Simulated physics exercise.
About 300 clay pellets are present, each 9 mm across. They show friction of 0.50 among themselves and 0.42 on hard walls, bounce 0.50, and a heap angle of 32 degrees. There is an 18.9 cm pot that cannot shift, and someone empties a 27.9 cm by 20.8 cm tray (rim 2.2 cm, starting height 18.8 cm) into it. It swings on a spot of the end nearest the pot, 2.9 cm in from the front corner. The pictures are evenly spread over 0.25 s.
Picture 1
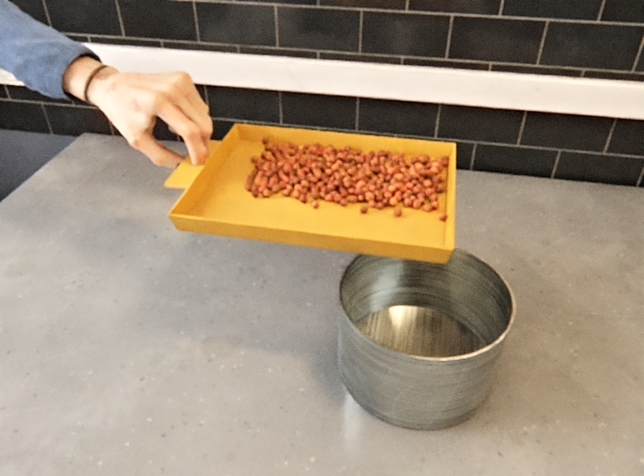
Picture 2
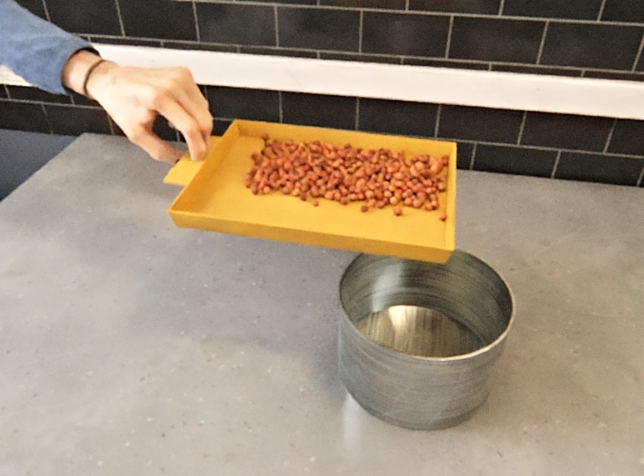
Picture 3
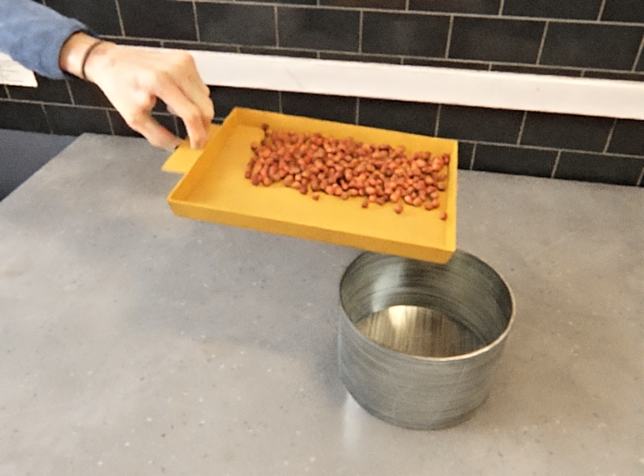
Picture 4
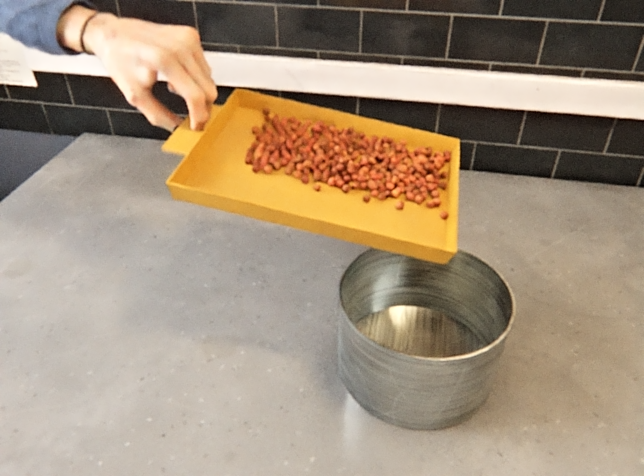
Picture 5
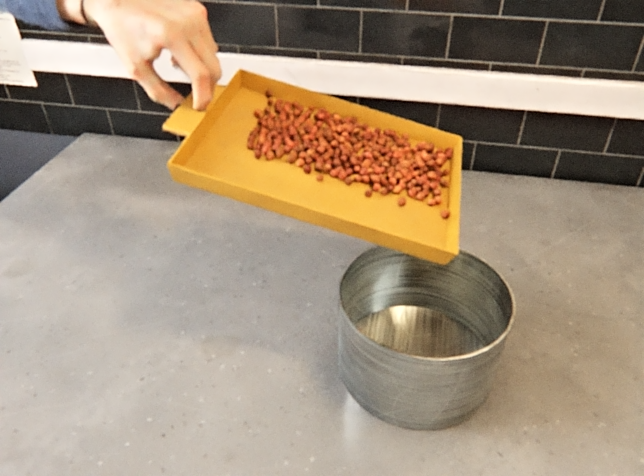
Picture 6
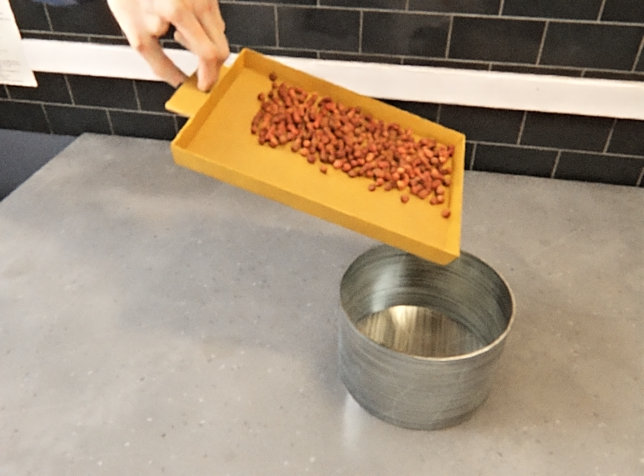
A hand in a blue sleeve reaches in from the upper left over a speckled grey countertop, seen from slightly above, with black tiles behind. It grips the tab of a yellow tray holding small reddish-brown pellets, whose right end sits above a round metal pot. The hand lifts the tray's left end, gradually steepening its slope toward the right, while the pot and camera stay still.
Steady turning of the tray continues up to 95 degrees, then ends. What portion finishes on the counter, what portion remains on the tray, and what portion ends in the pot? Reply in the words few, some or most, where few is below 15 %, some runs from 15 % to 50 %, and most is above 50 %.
Shares - counter: Some; left on the tray: Few; pot: Most.
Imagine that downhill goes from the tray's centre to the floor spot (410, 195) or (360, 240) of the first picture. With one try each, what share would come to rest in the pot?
Near 35 and 80 percent, in that order.
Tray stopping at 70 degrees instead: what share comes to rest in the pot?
Around 20 per cent, then.
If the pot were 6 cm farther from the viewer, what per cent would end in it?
Then close to 25 per cent.
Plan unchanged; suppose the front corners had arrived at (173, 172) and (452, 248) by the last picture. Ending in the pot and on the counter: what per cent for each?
Pot 55 % / counter 45 %.
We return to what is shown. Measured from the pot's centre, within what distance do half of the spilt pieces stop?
Roughly 20 cm from the centre.
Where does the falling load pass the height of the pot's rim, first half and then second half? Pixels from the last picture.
(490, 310) first, (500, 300) later, roughly.
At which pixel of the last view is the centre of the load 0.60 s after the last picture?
Somewhere about (471, 197) in the last view.
Then, 0.36 s after the last picture, tilt 56 degrees; the tray holds 100 %, the pot 0 %.
Then, 0.60 s after the last picture, tilt 80 degrees; the tray holds 85 %, the pot 5 %.
Then, 0.95 s after the last picture, tilt 95 degrees; the tray holds 15 %, the pot 45 %.
In the end, counter 35 %, tray 0 %, pot 65 %.
